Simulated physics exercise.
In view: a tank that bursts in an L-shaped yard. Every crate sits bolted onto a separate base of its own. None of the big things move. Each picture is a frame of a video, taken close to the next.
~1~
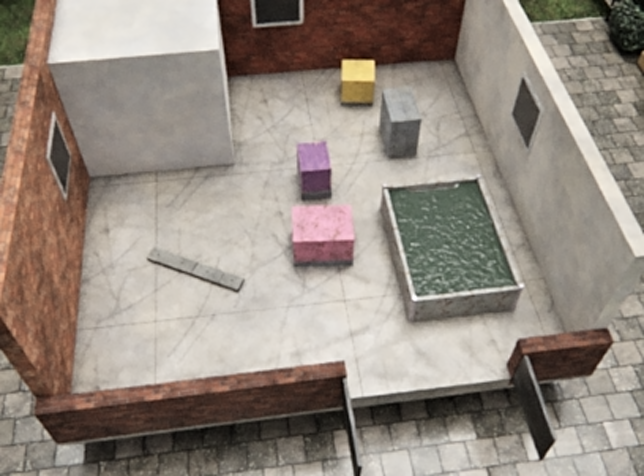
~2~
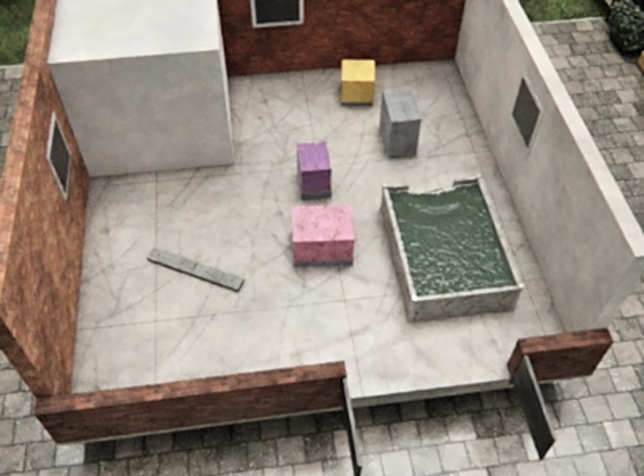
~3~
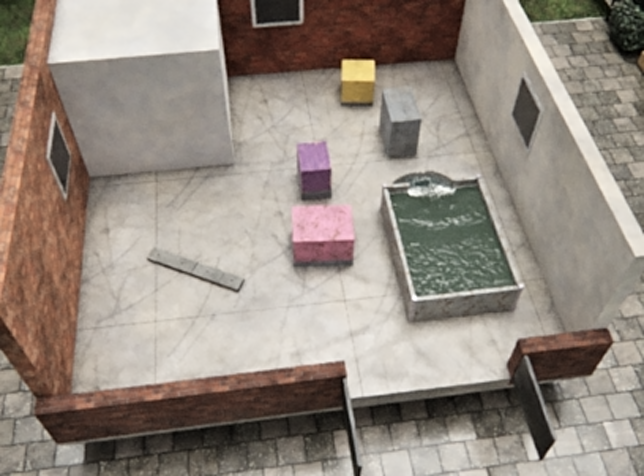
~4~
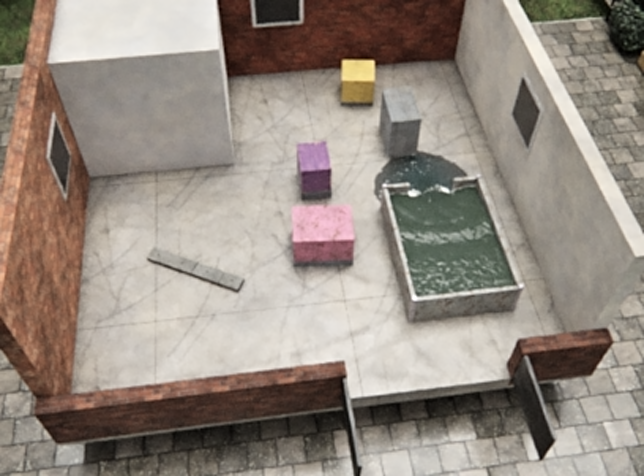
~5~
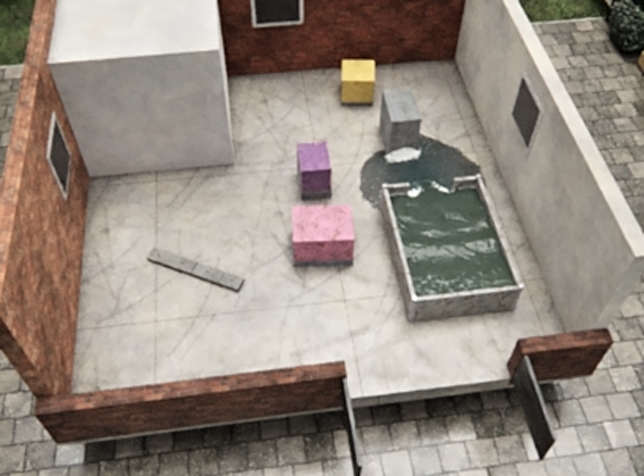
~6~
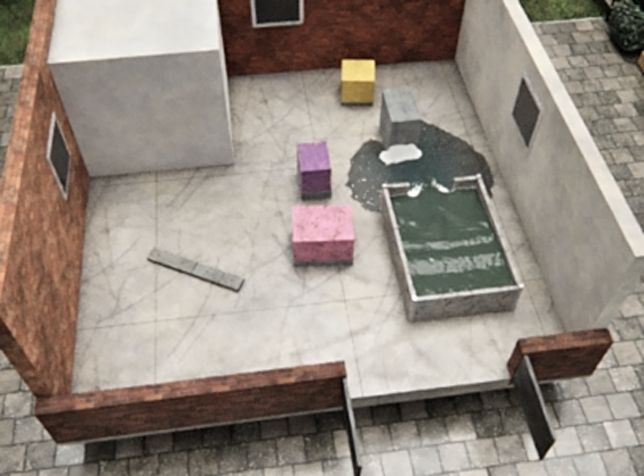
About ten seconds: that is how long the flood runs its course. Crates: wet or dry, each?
Yellow crate wet, pink crate dry, purple crate dry.
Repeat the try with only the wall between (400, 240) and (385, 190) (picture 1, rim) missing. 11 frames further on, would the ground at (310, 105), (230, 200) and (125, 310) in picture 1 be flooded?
So it's liquid at the first, liquid at the second and nothing at the third.
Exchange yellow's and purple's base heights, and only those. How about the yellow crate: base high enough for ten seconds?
The yellow one is not reached.
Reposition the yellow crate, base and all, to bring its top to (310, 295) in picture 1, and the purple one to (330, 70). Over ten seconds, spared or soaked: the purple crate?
I'd say the purple is not reached.
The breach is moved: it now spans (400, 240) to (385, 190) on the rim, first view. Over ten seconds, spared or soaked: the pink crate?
Looking at it, the pink crate gets overtopped.
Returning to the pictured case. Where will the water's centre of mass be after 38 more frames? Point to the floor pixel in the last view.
Somewhere near (380, 163).
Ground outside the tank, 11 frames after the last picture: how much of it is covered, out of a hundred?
By my count, 30 percent.
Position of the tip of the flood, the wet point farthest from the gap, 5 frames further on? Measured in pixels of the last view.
Approximate pixel: (418, 69).
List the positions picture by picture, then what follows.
In the first picture, still water in the water tank at (448, 237).
In the second picture, the front is at a hidden place, out from the gap on the water tank's far side.
In the third picture, the front is at (436, 177), out from the gap on the water tank's far side.
In the fourth picture, the front is at (419, 155), out from the gap on the water tank's far side.
In the fifth picture, water pours out on the water tank's far side and has run to a hidden place.
In the sixth picture, water pours out on the water tank's far side and has run to a hidden place.
A moment on, water covers 15 % of the floor; the yellow crate water round its plinth, the pink crate not reached, the purple crate water round its plinth.
Next, water covers 30 % of the floor; the yellow crate water round its plinth, the pink crate not reached, the purple crate water round its plinth.
Then, water covers 35 % of the floor; the yellow crate water round its plinth, the pink crate water round its plinth, the purple crate water round its plinth.
Later, water covers 45 % of the floor; the yellow crate water round its plinth, the pink crate water round its plinth, the purple crate water round its plinth.
In the end, water covers 70 % of the floor; the yellow crate was topped, the pink crate stayed above the water, the purple crate stayed above the water.
